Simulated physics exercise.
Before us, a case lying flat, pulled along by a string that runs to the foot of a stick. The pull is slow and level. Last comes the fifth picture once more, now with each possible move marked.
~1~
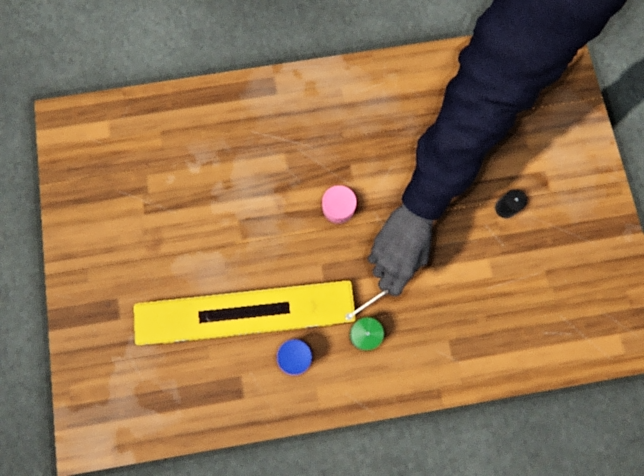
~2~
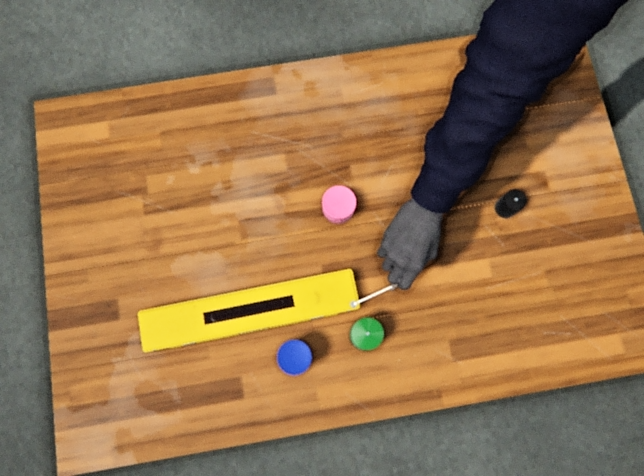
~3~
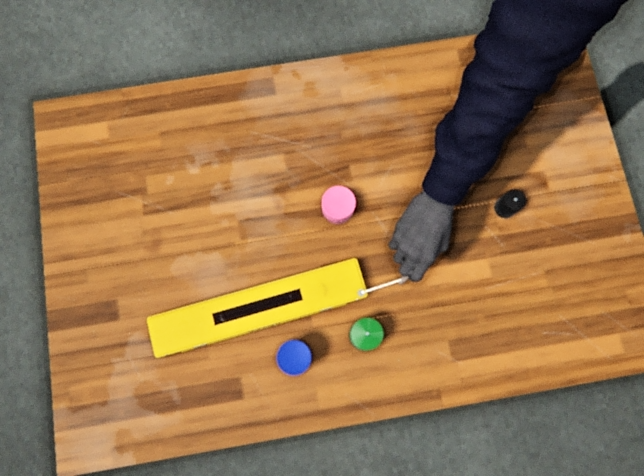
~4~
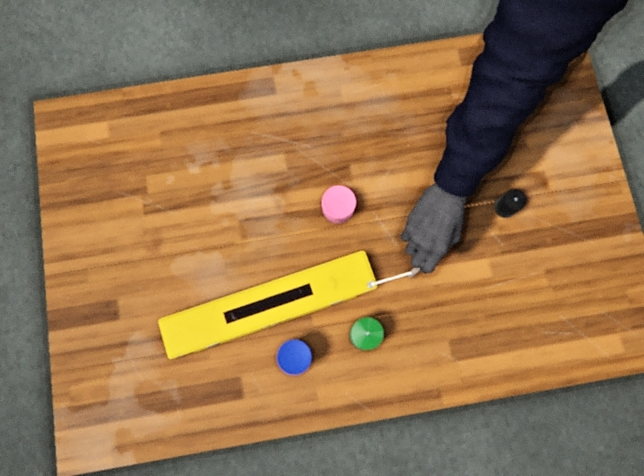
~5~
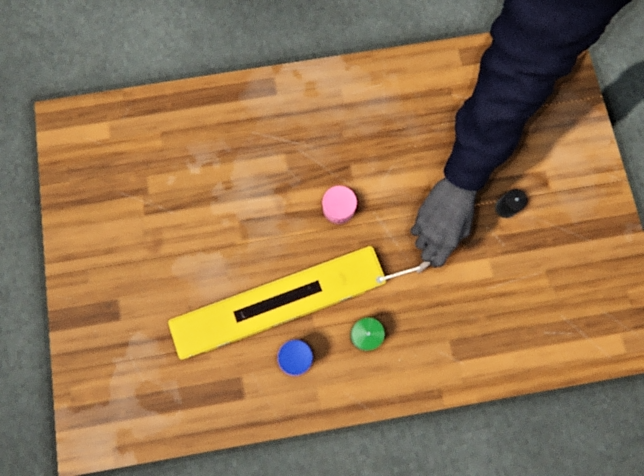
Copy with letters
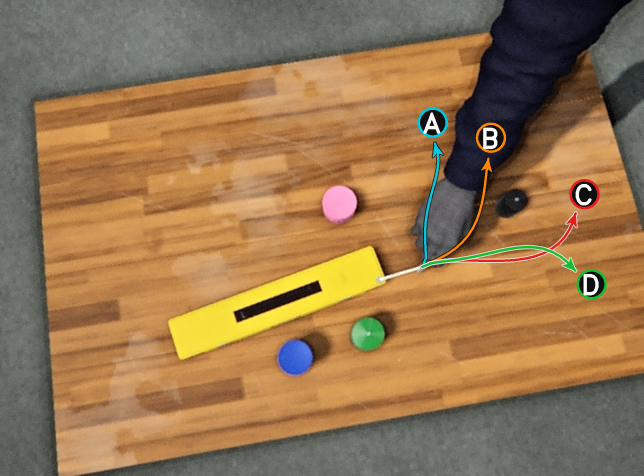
A yellow case slides slowly right and slightly upward as a gloved hand pulls its string.
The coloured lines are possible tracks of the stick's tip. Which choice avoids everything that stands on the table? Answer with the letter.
Line D does it.
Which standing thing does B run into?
The blue jar.
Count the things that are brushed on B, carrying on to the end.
In all, one.
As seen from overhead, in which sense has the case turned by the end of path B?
On that path, anticlockwise.
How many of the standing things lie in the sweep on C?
In all, two.
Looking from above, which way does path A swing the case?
Anticlockwise.
On the copy, A from (422, 267) via (429, 204) to (435, 144); B from (422, 267) via (477, 220) to (488, 159); C from (422, 267) via (516, 260) to (576, 213); D from (422, 267) via (506, 249) to (575, 271).
On D. First, foot of the stick (477, 256), middle of the case (334, 288).
Then, foot of the stick (533, 247), middle of the case (391, 276).
Finally, foot of the stick (575, 271), middle of the case (428, 274); nothing has been touched.
By contrast, A meets the pink tub and blue jar; B meets the blue jar; C meets the black candle and green tin.
